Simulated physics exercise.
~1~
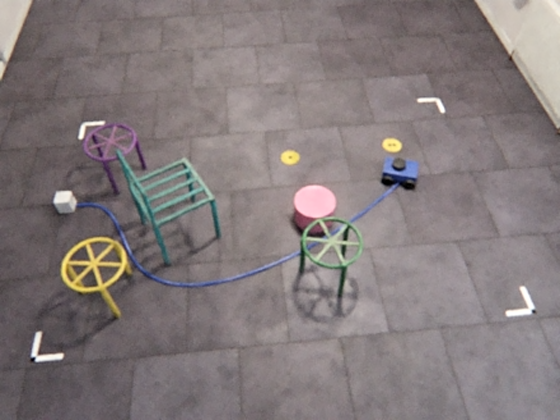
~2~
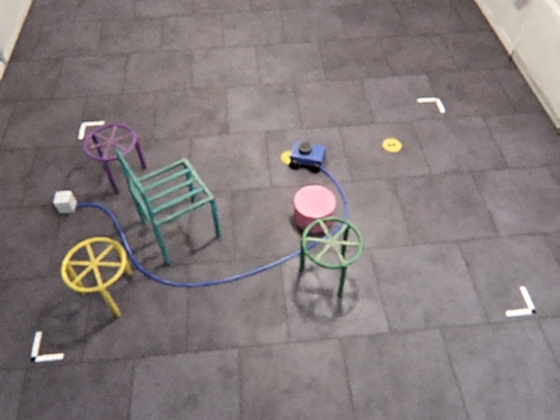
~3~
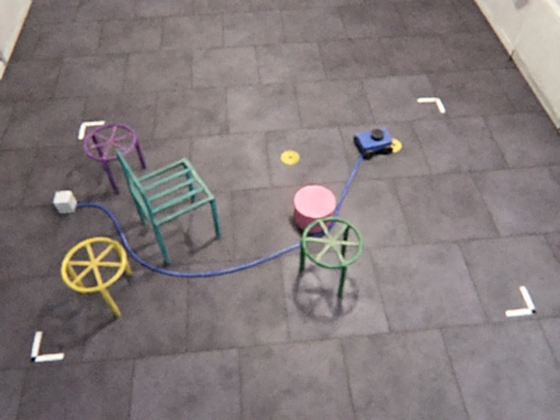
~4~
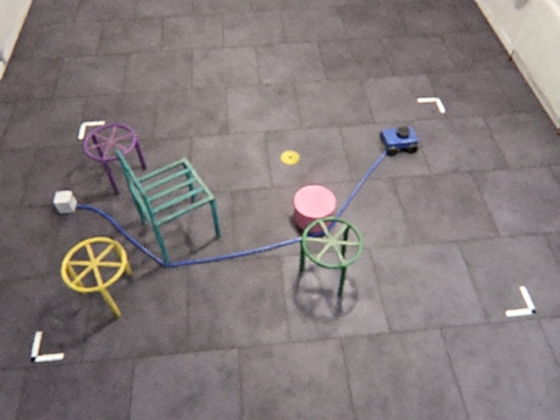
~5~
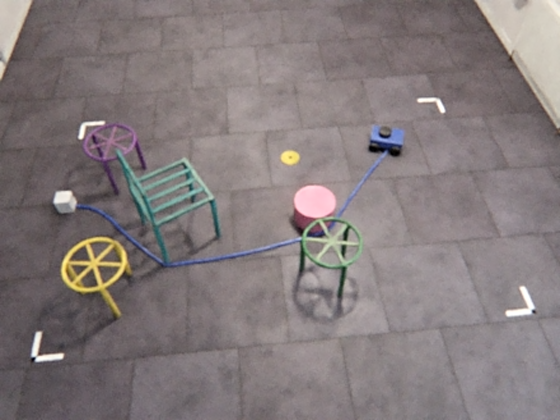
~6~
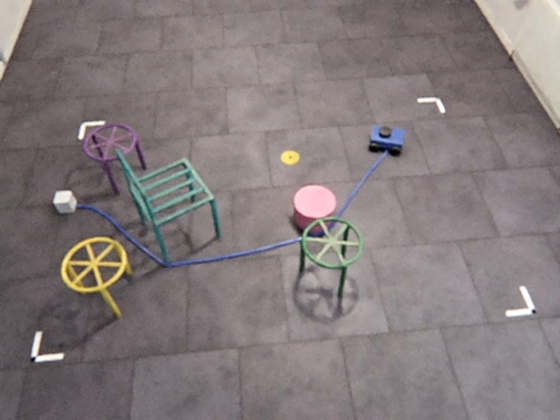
A small blue cart trails a long blue lead across a grey tiled floor, seen from above at an angle, with white corner marks around the area. The lead runs from a white block at left, past a purple stool, a yellow stool and a teal chair, to a pink bucket and green stool right of centre. The cart starts at right, moves left to a yellow mark beyond the bucket, then returns right to the other mark and covers it. It shifts slightly and stops there, the lead stretching behind it and the bucket still in place.
